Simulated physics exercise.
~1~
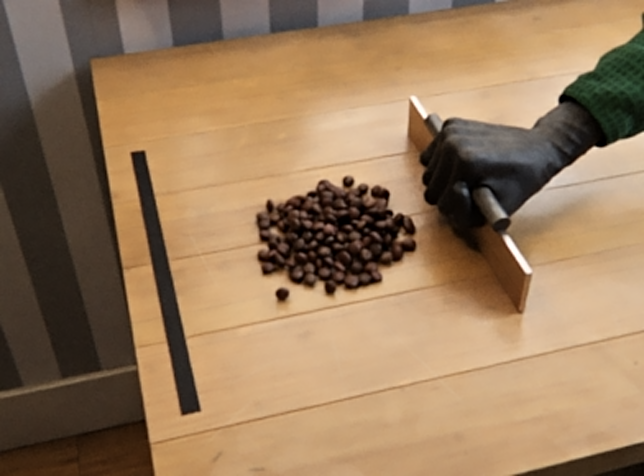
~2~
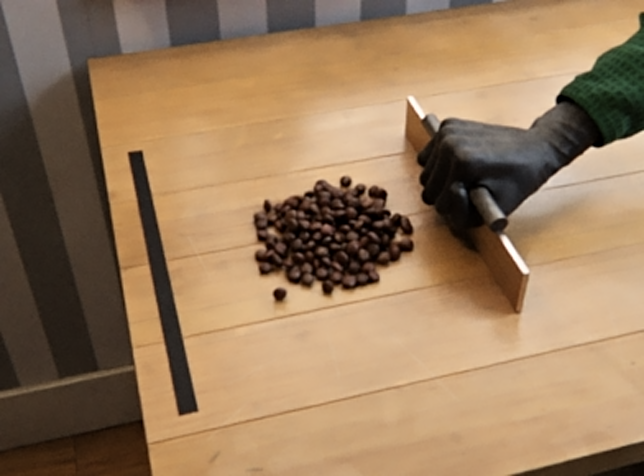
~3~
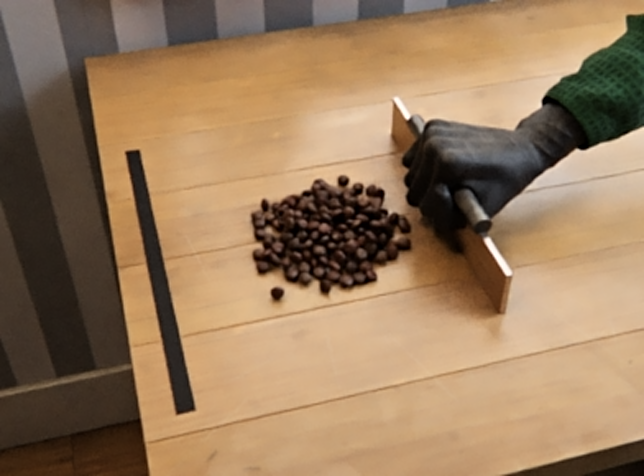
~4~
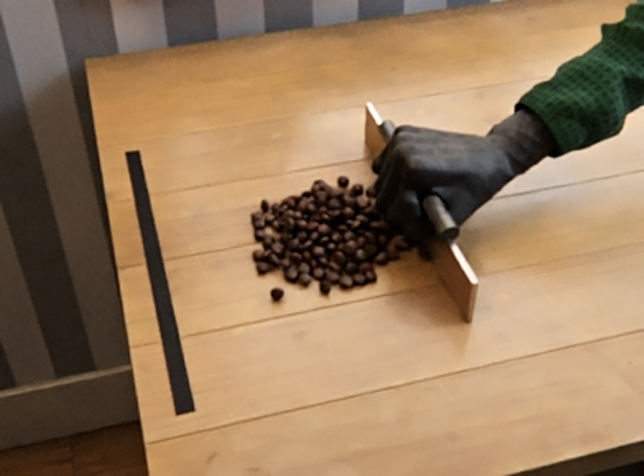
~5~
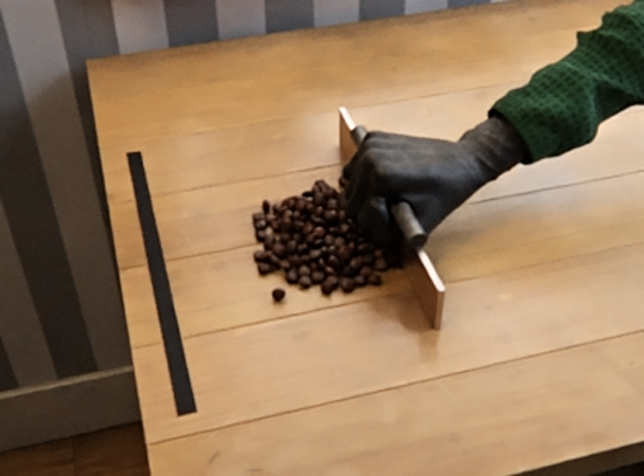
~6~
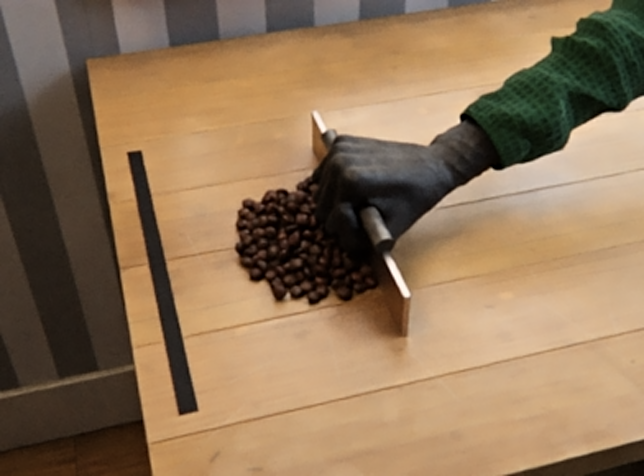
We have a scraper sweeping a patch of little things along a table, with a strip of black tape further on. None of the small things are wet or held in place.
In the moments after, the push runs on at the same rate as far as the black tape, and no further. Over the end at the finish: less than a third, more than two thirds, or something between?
Looks like the floor receives above two thirds.
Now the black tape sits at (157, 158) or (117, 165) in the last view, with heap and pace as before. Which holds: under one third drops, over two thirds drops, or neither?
First try: In the middle band; second try: Over two thirds.
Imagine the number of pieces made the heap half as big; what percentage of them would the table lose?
70 per cent, roughly.
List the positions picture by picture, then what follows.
In the first frame, scraper at (516, 277), at rest; black tape at (140, 161), about two fingers from the edge; edge at (123, 275); the heap at (334, 225), flat chocolate drops.
In the second frame, scraper at (513, 277), at rest.
In the third frame, scraper at (497, 279); the heap at (329, 225).
In the fourth frame, scraper at (464, 286).
In the fifth frame, scraper at (432, 294); the heap at (334, 235), about a third pushed along.
In the sixth frame, scraper at (398, 300); black tape at (136, 161); edge at (120, 276); the heap at (307, 235), nearly all pushed along.
Soon after the last picture, scraper still moving, near (248, 212); heap all on the table, its front near (147, 267).
A little later, scraper stopped at the black tape; heap about two thirds over the edge.
Later still, scraper stopped at the black tape; heap most over the edge.
At rest, scraper stopped at the black tape; heap most over the edge.
